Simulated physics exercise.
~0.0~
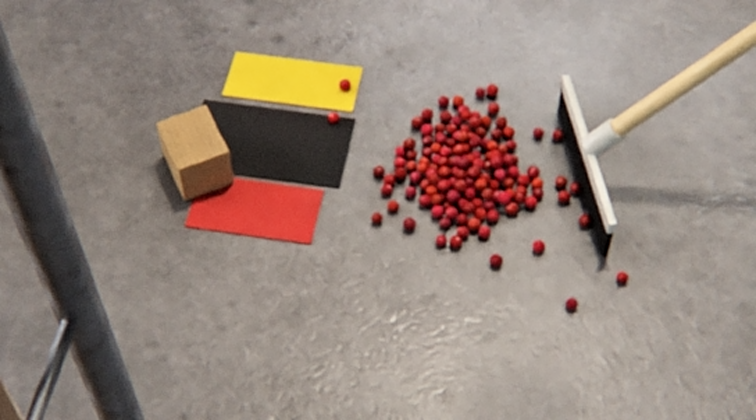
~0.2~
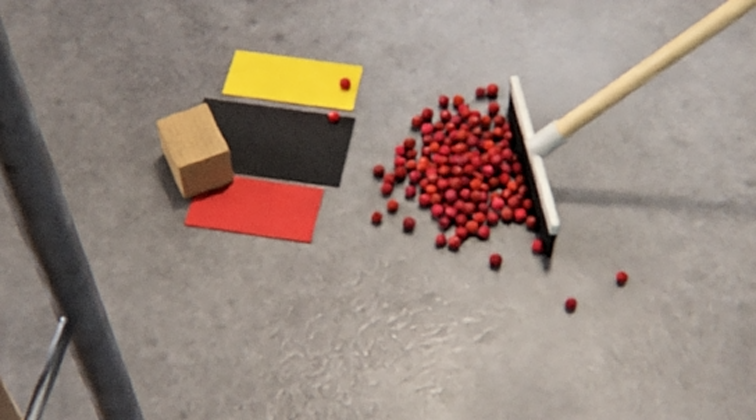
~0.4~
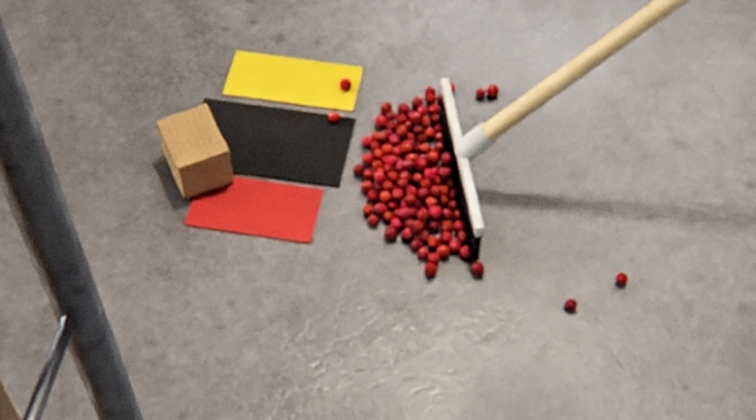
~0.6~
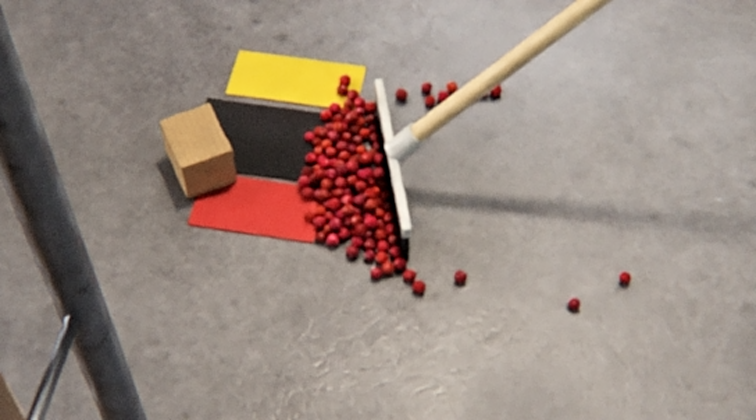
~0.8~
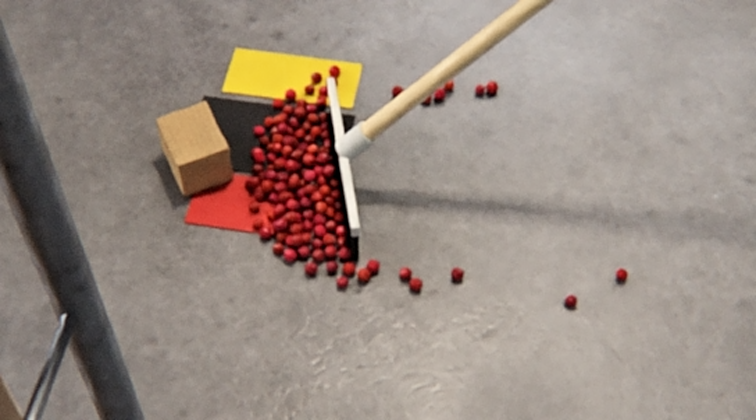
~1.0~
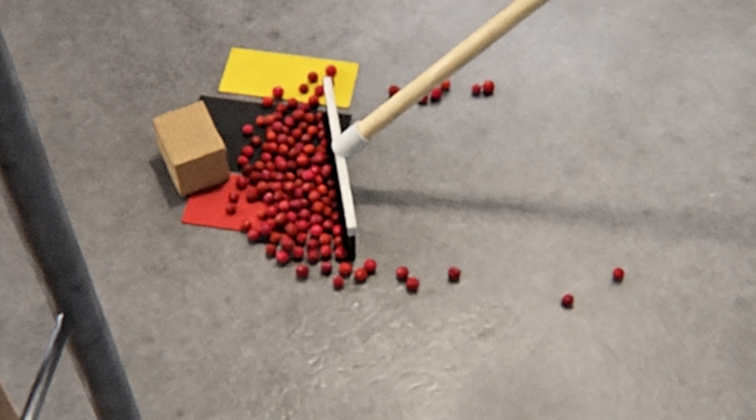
The footage shows a wooden-handled squeegee pushing a pile of small red berries left across a grey floor onto red, black and yellow mats near a wooden block. It stops with berries mostly on the black and red mats, few on yellow, and others strewn off the mats.
